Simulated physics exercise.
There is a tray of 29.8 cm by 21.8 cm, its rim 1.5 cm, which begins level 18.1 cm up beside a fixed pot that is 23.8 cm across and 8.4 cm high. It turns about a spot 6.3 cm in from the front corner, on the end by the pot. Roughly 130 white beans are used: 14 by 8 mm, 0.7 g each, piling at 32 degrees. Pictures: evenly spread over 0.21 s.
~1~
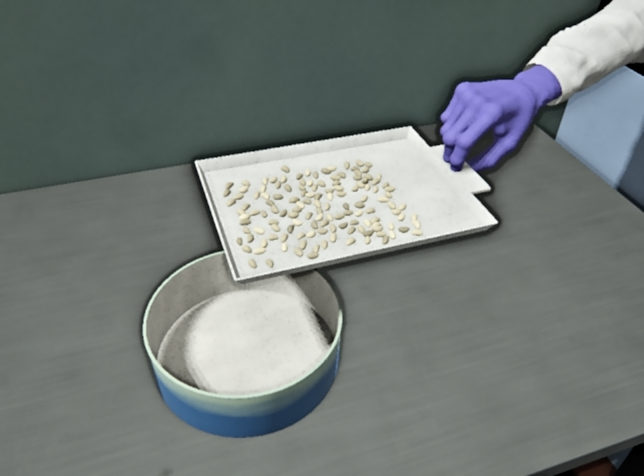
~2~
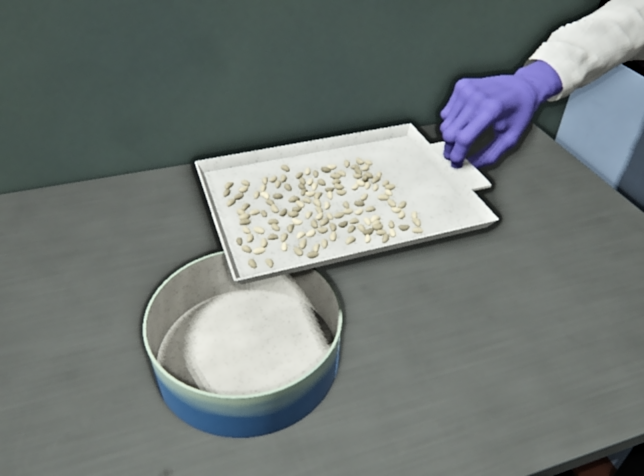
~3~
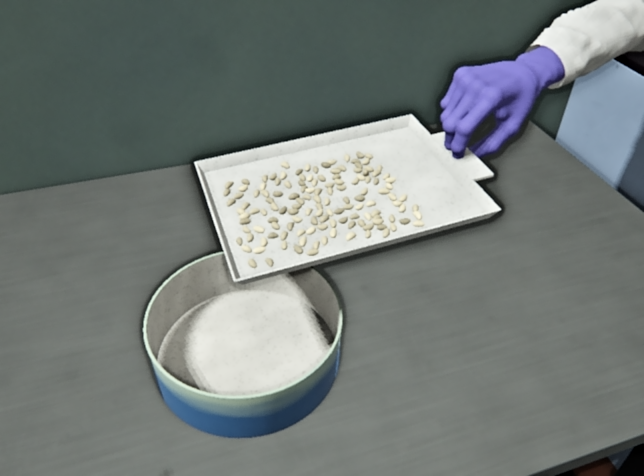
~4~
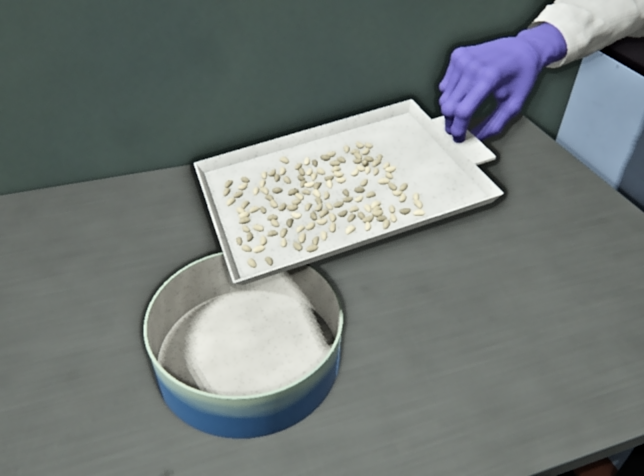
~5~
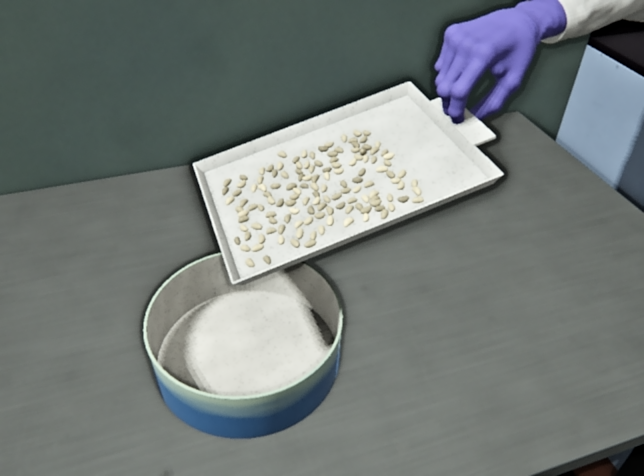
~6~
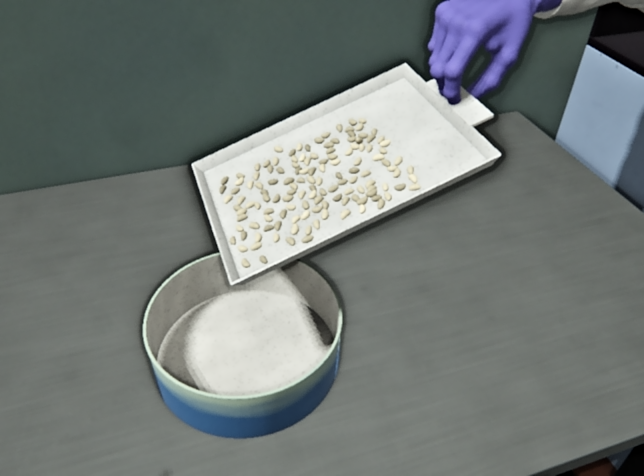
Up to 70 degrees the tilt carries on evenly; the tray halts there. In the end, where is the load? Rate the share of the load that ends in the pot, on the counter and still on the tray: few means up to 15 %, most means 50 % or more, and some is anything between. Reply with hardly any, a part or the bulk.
Pot: The bulk; counter: A part; left on the tray: Hardly any.
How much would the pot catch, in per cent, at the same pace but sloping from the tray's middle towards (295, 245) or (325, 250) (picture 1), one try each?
That would be close to 100 per cent, then close to 90 per cent.
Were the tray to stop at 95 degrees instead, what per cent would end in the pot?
In that case some 65 per cent.
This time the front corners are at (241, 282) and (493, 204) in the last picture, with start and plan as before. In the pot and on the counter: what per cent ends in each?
Pot 100 % / counter 0 %.
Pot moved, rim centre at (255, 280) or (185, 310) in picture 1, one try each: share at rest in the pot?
The shares would be near 50 and 90 per cent respectively.
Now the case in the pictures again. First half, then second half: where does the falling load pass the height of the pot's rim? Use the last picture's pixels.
(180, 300) first, (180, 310) later, roughly.
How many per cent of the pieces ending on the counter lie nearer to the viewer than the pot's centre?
10 %.
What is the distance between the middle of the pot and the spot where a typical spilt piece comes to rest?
About 20 cm from the centre.
Then, 0.21 s after the last picture, tilt 45 degrees; the tray holds 100 %, the pot 0 %.
Then, 0.35 s after the last picture, tilt 63 degrees; the tray holds 90 %, the pot 0 %.
Then, 0.62 s after the last picture, tilt 70 degrees; the tray holds 5 %, the pot 55 %.
In the end, pot 65 %, counter 35 %, tray 0 %.
